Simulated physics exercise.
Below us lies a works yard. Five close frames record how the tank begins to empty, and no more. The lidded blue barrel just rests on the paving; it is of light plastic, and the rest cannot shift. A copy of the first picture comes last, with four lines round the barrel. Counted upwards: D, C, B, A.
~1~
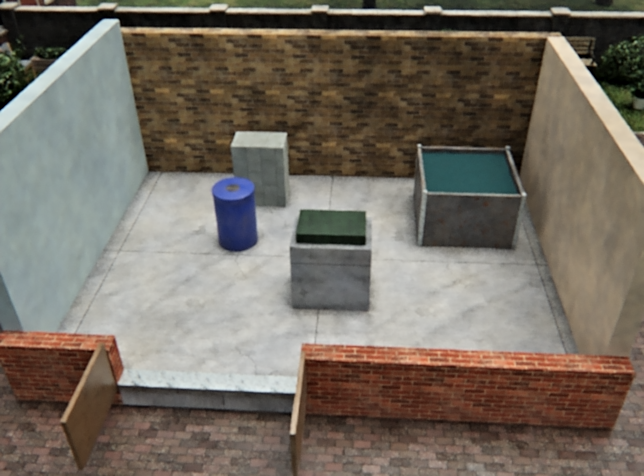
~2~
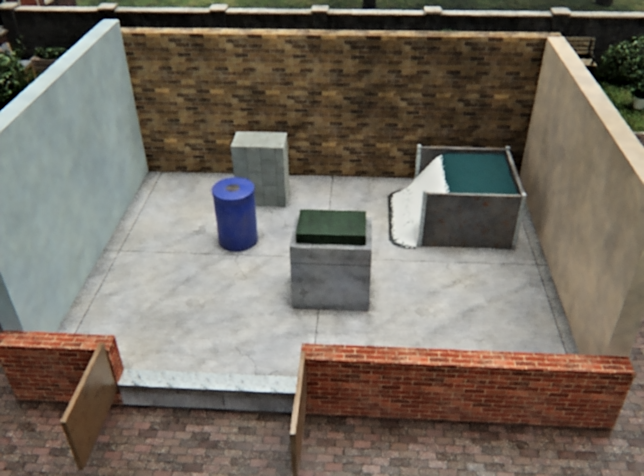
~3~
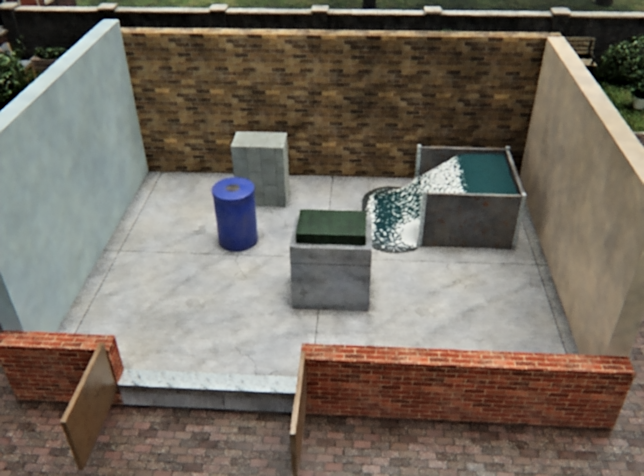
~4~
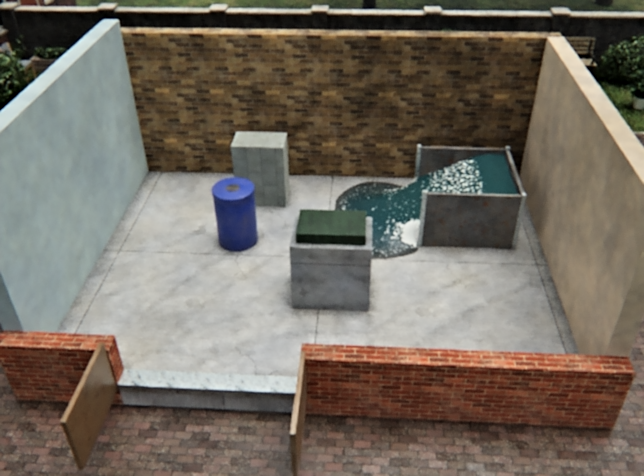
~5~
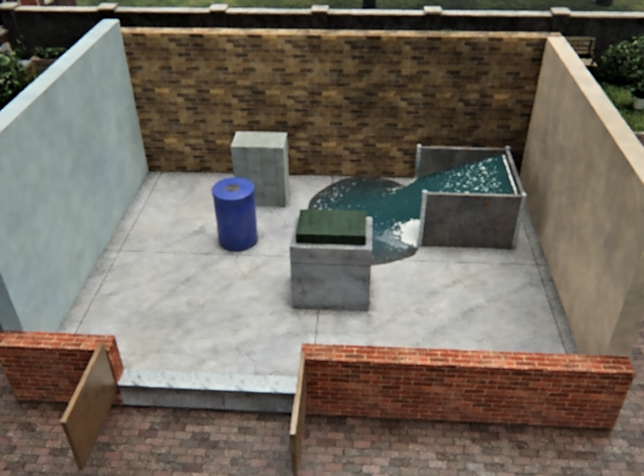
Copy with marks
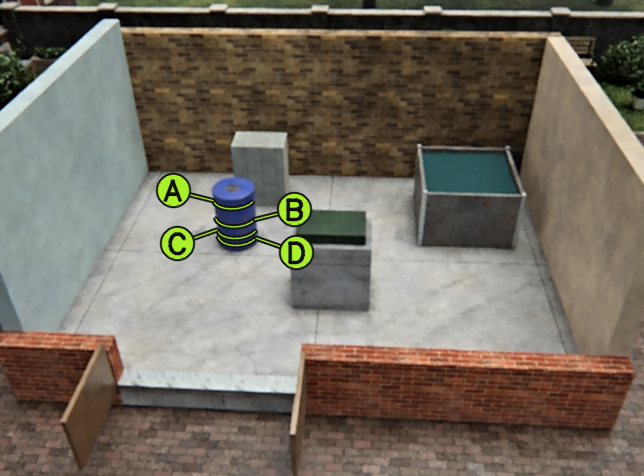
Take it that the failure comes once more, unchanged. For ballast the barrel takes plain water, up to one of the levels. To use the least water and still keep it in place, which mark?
Go for B.
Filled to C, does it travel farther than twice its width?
No, less.
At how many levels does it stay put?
Two of them.
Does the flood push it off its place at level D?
Yes, that goes wrong.
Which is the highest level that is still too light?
That would be C.
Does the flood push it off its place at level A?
No, that is safe.
On the marked copy, A at (230, 208); B at (232, 226); C at (233, 238); D at (234, 245); from the bottom up D, C, B, A.
With A, it does not move.
With B, it does not move.
With C, it is pushed about its own width away.
With D, it is pushed about 4 times its own width away.
